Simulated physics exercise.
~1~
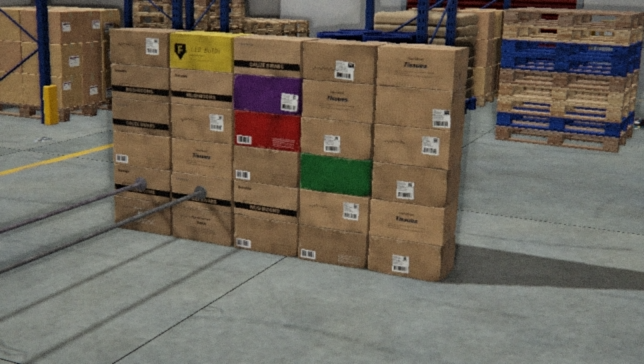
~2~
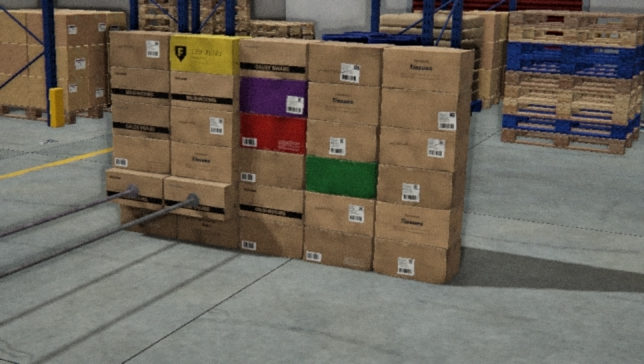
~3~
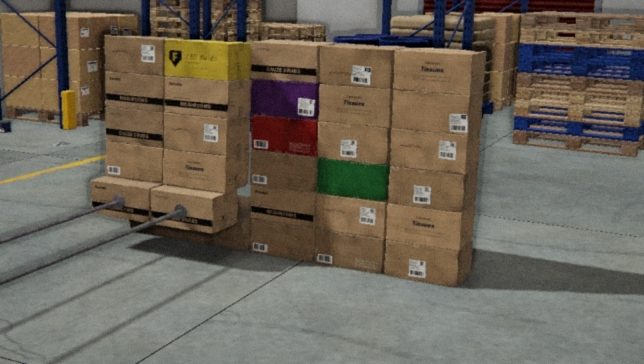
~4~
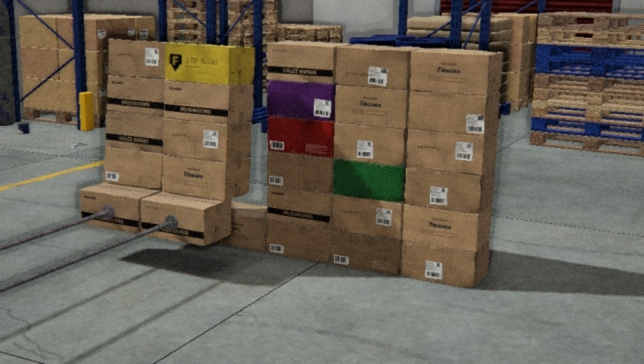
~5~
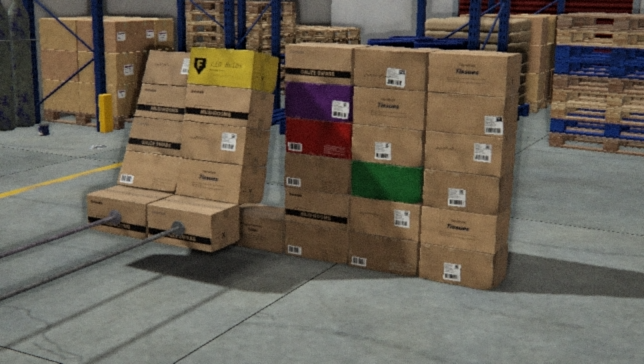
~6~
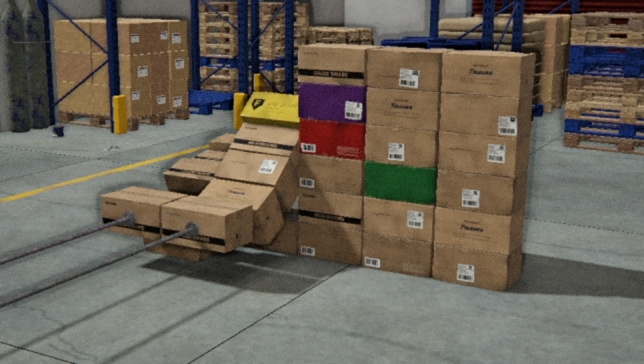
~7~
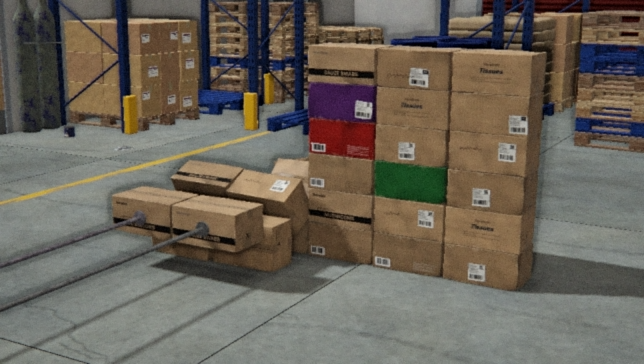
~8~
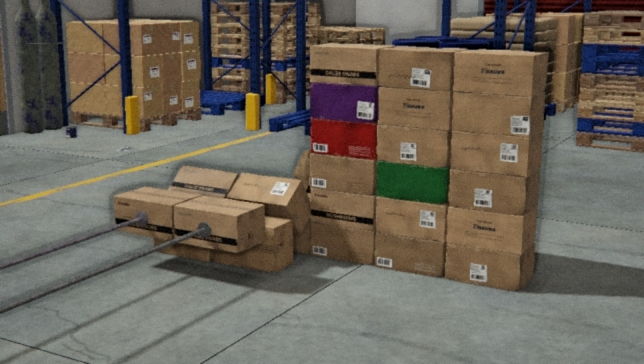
Two thin rods pulled a pair of low cartons out from the left side of a stacked cardboard wall, and the boxes above, including a yellow one, tilted and tumbled down behind them, while the purple, red and green cartons stayed up.
